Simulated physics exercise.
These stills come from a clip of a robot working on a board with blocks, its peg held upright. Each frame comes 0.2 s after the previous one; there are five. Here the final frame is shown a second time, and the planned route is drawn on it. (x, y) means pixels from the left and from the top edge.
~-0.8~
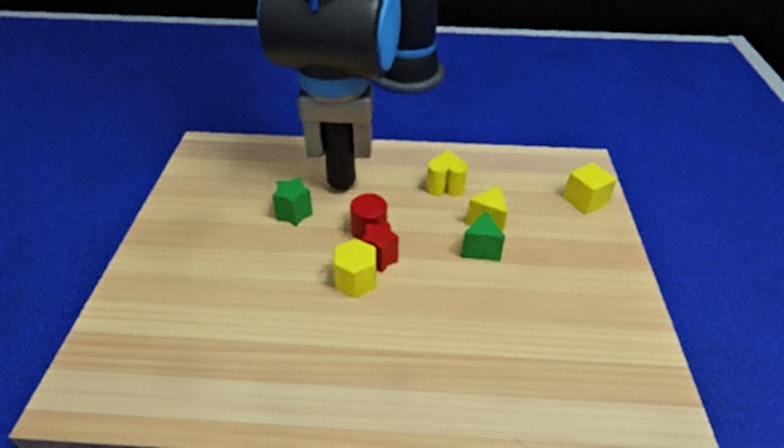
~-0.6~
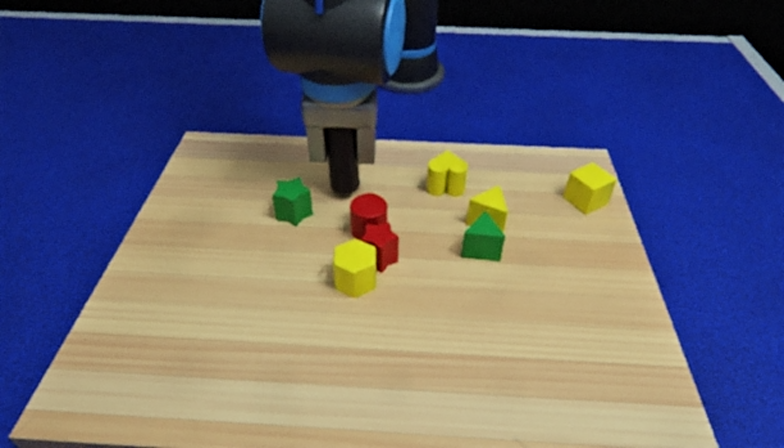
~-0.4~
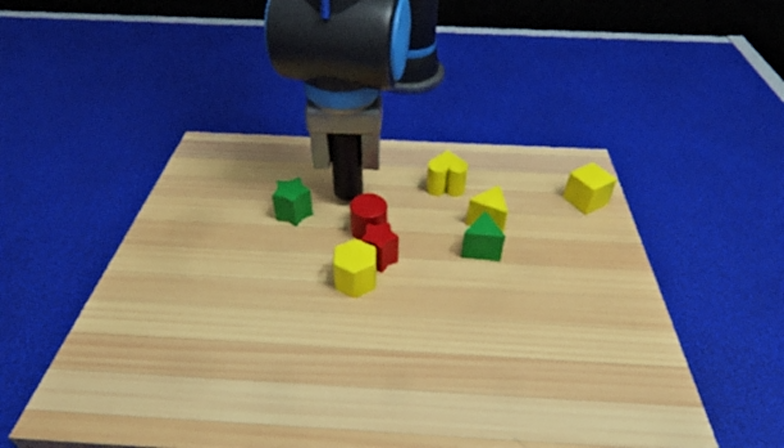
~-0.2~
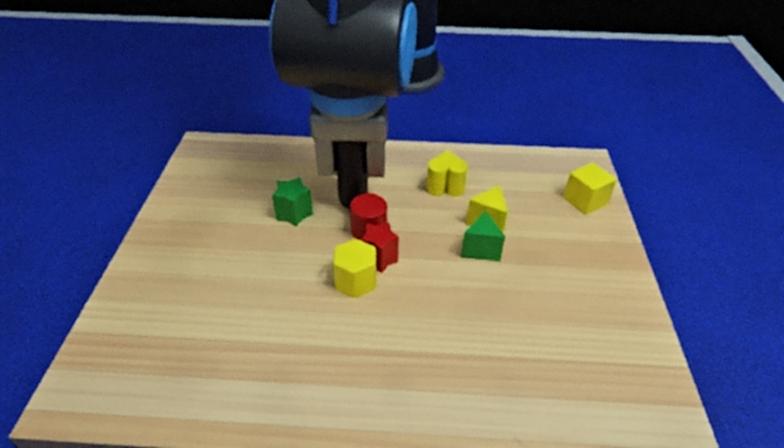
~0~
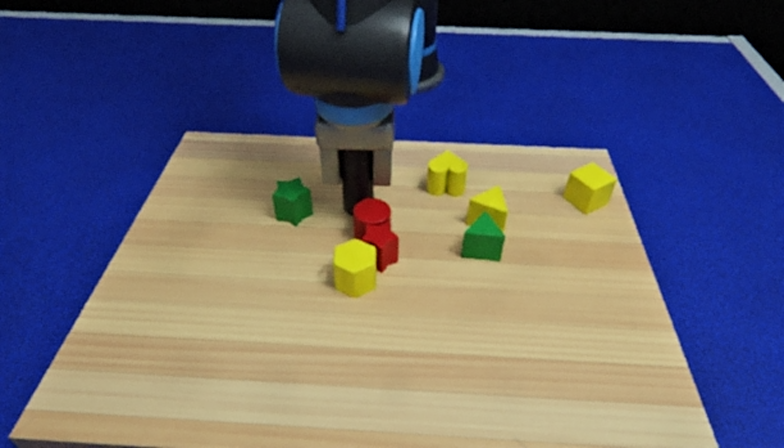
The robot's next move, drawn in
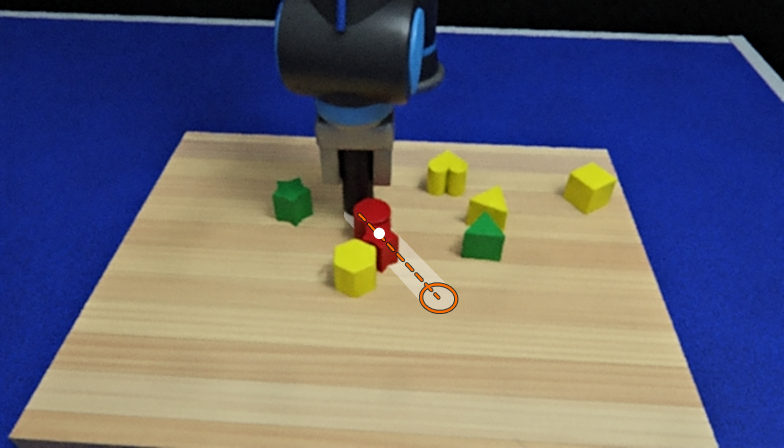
To begin with, a robot arm holds a dark peg near the back of a wooden board, among scattered green, red and yellow blocks. The peg moves slightly forward and to the right toward the red round block, which then shifts very slightly while the other blocks stay still.
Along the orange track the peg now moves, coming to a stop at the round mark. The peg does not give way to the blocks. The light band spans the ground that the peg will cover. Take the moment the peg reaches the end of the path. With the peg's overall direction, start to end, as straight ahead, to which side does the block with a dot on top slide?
Answer: Rightward.
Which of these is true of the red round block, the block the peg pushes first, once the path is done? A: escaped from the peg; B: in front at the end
Choice B: In front at the end.
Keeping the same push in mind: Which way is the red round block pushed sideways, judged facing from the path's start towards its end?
It heads right.
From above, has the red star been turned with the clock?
I expect so.
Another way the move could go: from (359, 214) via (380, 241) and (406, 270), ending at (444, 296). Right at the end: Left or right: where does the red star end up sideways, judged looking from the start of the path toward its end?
Slides right.
The line goes in a line from (359, 214) to (439, 298); the dot is on the red star.
On the path given first. One third of the way, peg (384, 232); yellow six-sided block (353, 261), turned 15° clockwise; red round block (399, 237); red star (401, 263).
Two thirds of the way, peg (410, 260); yellow six-sided block (353, 261), turned 15° clockwise; red round block (420, 270); red star (407, 296), turned 30° clockwise.
At the end, peg (439, 291); green star unmoved; yellow six-sided block (353, 261), turned 15° clockwise; red round block (438, 303); red star (402, 316), turned 75° clockwise.
